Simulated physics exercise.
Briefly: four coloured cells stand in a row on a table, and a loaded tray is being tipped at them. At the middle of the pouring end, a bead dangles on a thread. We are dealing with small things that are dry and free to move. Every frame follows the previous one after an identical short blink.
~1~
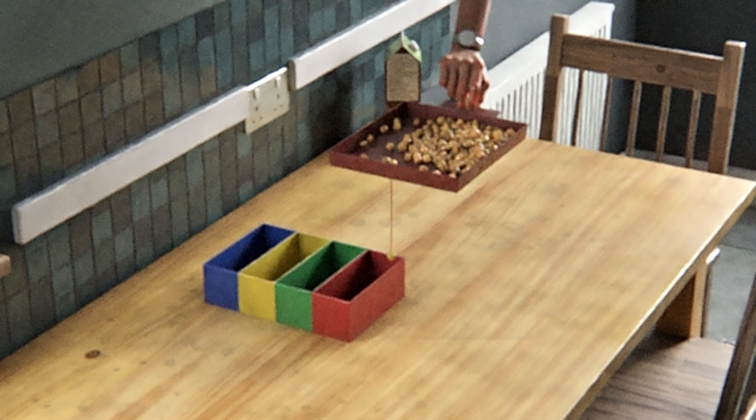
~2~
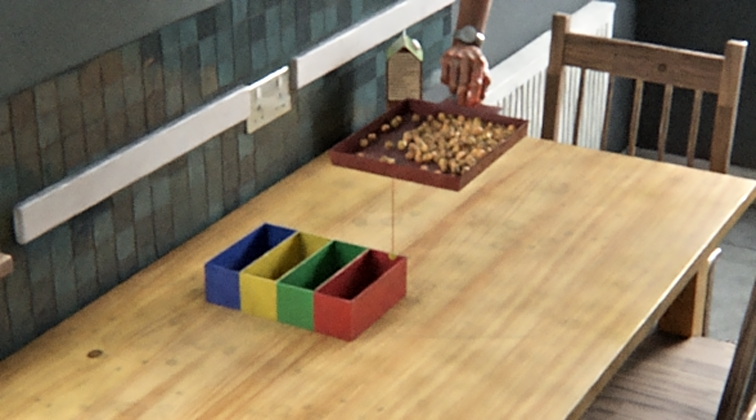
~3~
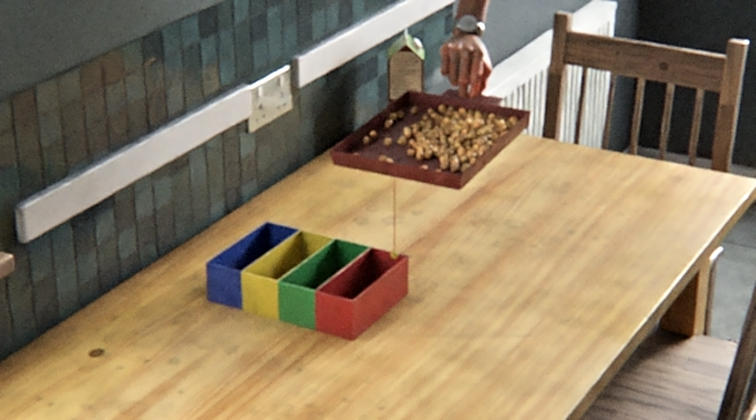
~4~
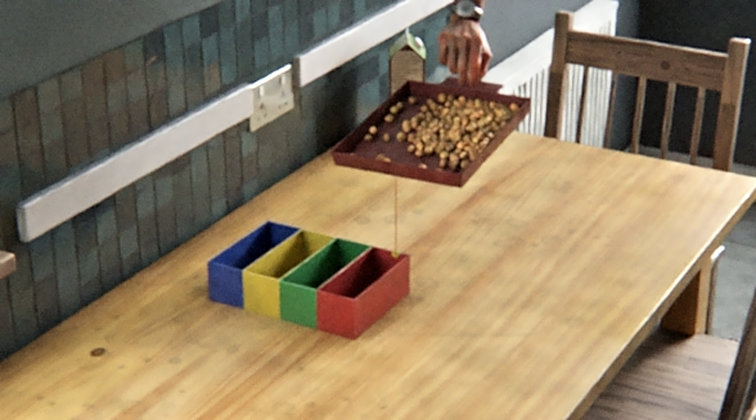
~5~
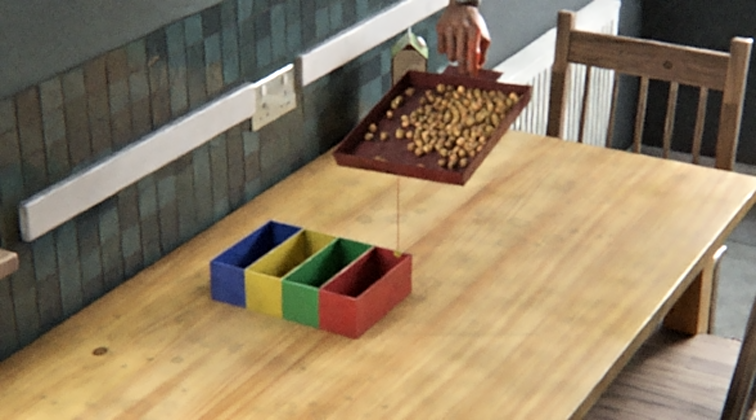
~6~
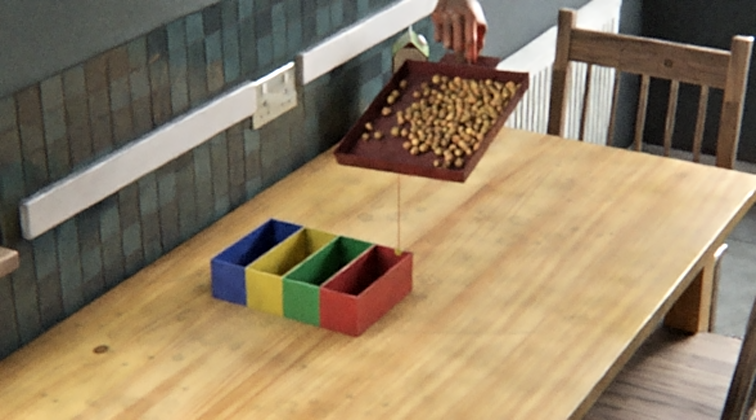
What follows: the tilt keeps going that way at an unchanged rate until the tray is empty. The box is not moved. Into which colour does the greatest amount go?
The greatest amount goes into green.
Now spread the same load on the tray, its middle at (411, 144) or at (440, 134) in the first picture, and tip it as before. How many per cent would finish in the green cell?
Close to 40 per cent, followed by close to 50 per cent.
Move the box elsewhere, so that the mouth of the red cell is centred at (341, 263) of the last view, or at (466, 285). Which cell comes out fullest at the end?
Result 1: The cell in red. Result 2: Blue.
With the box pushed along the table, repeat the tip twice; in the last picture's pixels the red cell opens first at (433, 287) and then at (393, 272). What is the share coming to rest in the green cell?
10 %, then 40 %.
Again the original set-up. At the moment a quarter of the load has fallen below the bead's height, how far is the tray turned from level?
The angle is roughly 95° at that point.
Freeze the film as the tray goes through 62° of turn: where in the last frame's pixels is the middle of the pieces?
Check around (389, 148) in the last picture.
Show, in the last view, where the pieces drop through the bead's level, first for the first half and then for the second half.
Close to (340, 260), then close to (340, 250).
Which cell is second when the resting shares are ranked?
Second place: The cell in red.
Soon, tray tipped steeply; nearly all on the tray; a stray few in the green cell; a small part falling or outside the box.
A while on, tray tipped past a quarter turn; about a quarter on the tray; about a quarter in the green cell; a small part in the red cell; a small part in the yellow cell; about a quarter falling or outside the box.
Towards the end, tray tipped past a quarter turn; about half in the green cell; about a quarter in the red cell; a small part in the yellow cell; about a quarter falling or outside the box.
Finally, tray tipped past a quarter turn; about half in the green cell; about a quarter in the red cell; a small part in the yellow cell; none in the blue cell; about a quarter outside the box.
